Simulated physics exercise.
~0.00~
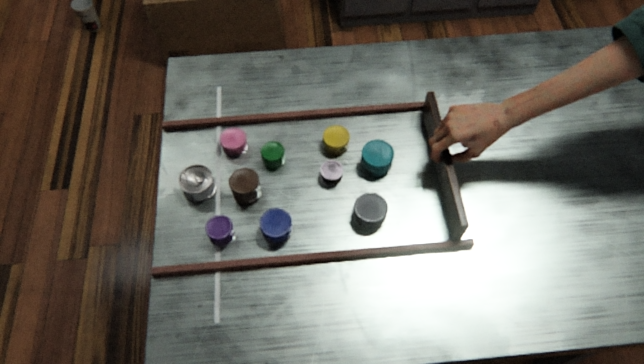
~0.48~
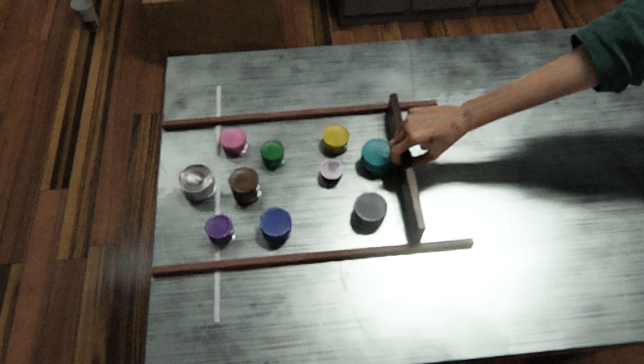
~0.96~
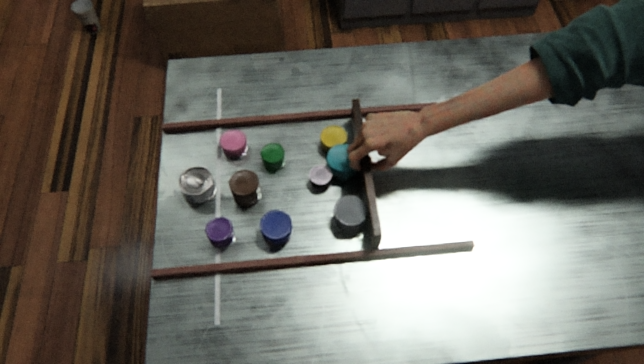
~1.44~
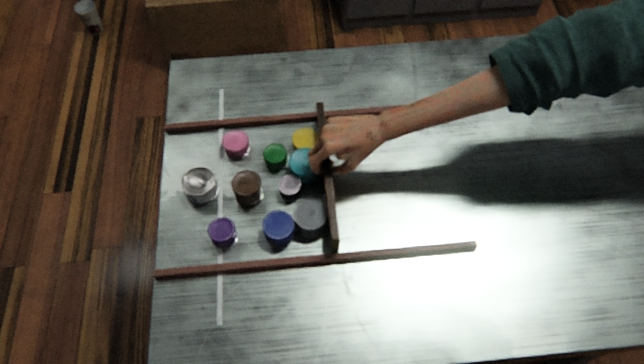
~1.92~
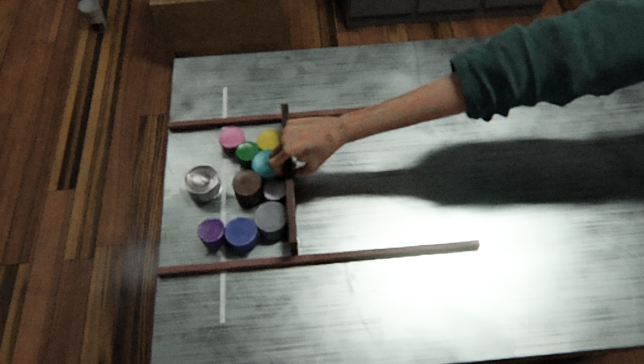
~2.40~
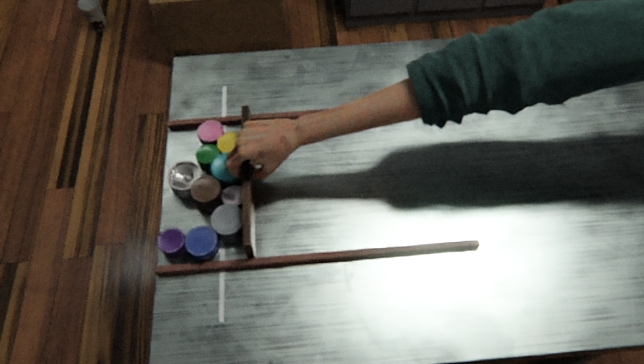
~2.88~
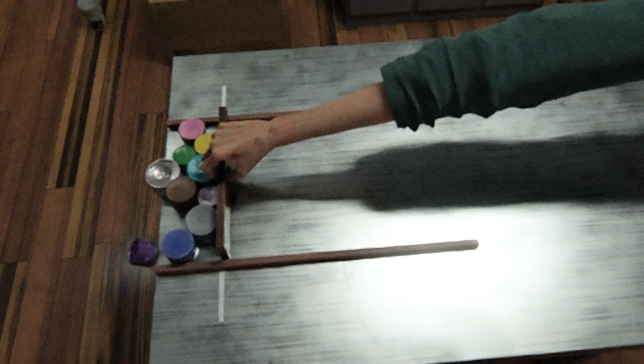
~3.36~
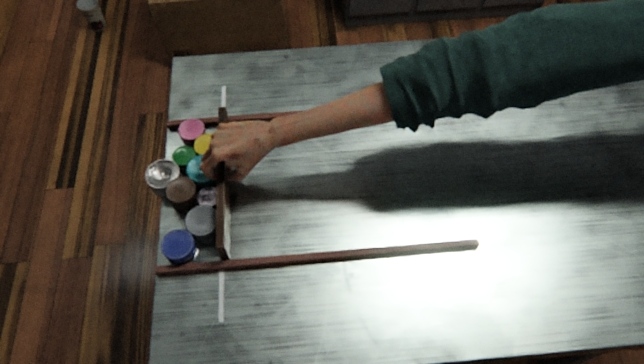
In this clip, a hand slides an upright board leftward between two rails on a table, gathering small colourful tubs and tins into a cluster at the edge. The board stops at the tape line, and the purple tin drops off while the others remain.
